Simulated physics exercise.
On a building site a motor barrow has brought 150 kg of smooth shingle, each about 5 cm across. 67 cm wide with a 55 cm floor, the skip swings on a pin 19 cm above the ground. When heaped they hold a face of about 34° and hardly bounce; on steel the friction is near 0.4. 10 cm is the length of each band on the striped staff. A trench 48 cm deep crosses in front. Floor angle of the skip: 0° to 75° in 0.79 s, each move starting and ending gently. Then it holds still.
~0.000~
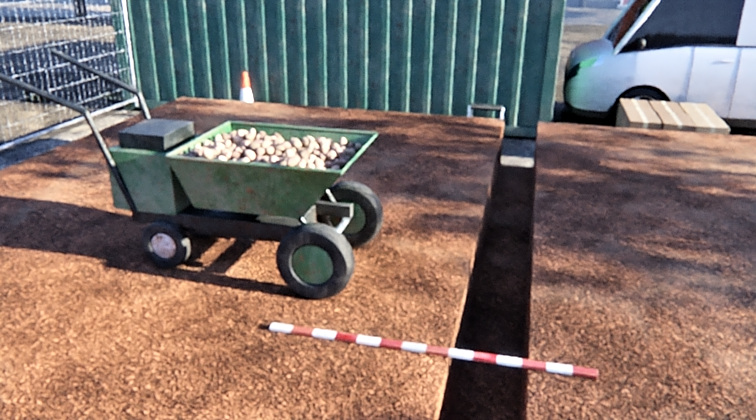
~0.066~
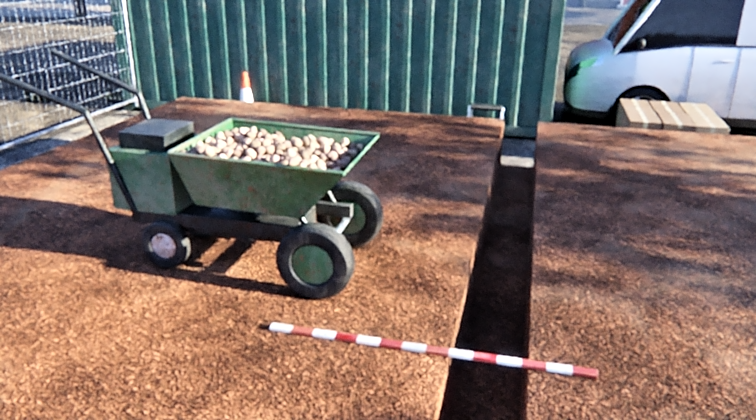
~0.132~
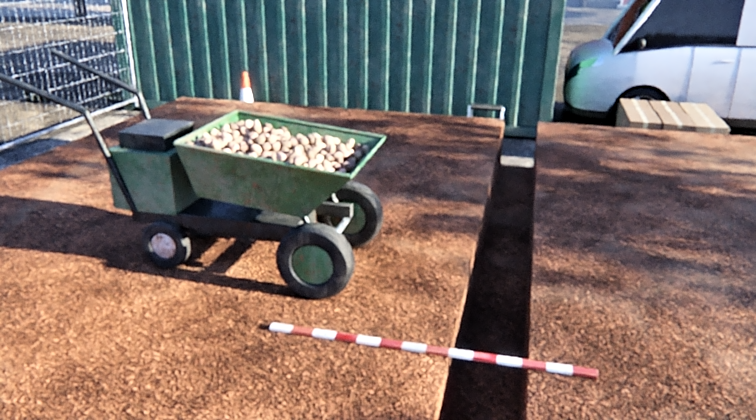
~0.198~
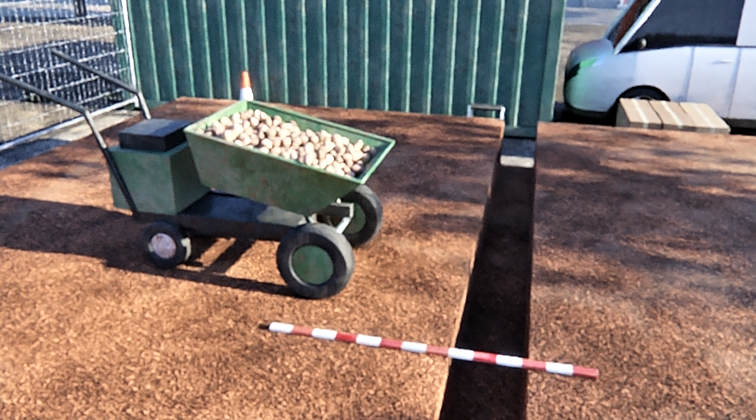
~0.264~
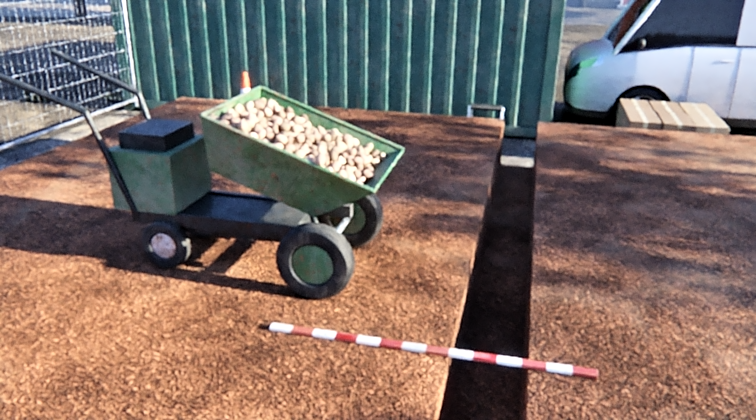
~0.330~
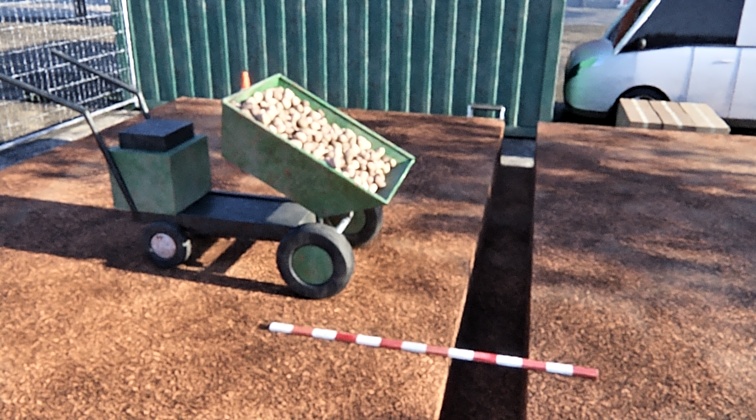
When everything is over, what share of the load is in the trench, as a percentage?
Close to 86 in a hundred.
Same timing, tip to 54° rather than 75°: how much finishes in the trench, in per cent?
Roughly 55%.
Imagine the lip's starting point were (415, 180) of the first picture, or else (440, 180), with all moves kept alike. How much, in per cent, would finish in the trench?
About 45 per cent from the first spot, about 15 from the second.
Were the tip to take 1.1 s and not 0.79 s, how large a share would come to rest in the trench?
85 per cent.
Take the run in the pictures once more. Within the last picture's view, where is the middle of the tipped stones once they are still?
Centre estimate: Around (489, 352).
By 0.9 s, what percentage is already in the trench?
Something like 35 in a hundred.
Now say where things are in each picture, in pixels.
In the first frame, the skip is at 0°, its lip at (341, 173); the top of the load is at (267, 142).
The second frame shows lip at (344, 174), floor tilted 1°, highest stones at (262, 139); the stones move at 0.3 m/s on average.
The third frame shows lip at (351, 177), floor tilted 6°, highest stones at (244, 130); the stones move at 0.7 m/s on average.
In the fourth frame, the skip is at 12°, its lip at (362, 183); the top of the load is at (241, 119); the stones move at 0.9 m/s on average.
The fifth frame shows lip at (374, 192), floor tilted 20°, highest stones at (252, 106); the stones move at 1.1 m/s on average.
The sixth frame shows lip at (386, 203), floor tilted 28°, highest stones at (270, 95); the stones move at 1.2 m/s on average.
After 0.6 s the floor is at 63°; 100 % in the skip; the foremost stones are at (419, 231).
After 0.9 s the floor is at 75°; 50 % in the skip, 17 % short of the trench, 33 % in the trench; the foremost stones are at (520, 320).
After 1.2 s the floor is at 75°; 7 % in the skip, 17 % short of the trench, 76 % in the trench, 1 % past the trench; the foremost stones are at (548, 322).
After 3.2 s the floor is at 75°; 0 % in the skip, 14 % short of the trench, 86 % in the trench, 1 % past the trench; the foremost stones are at (567, 312).
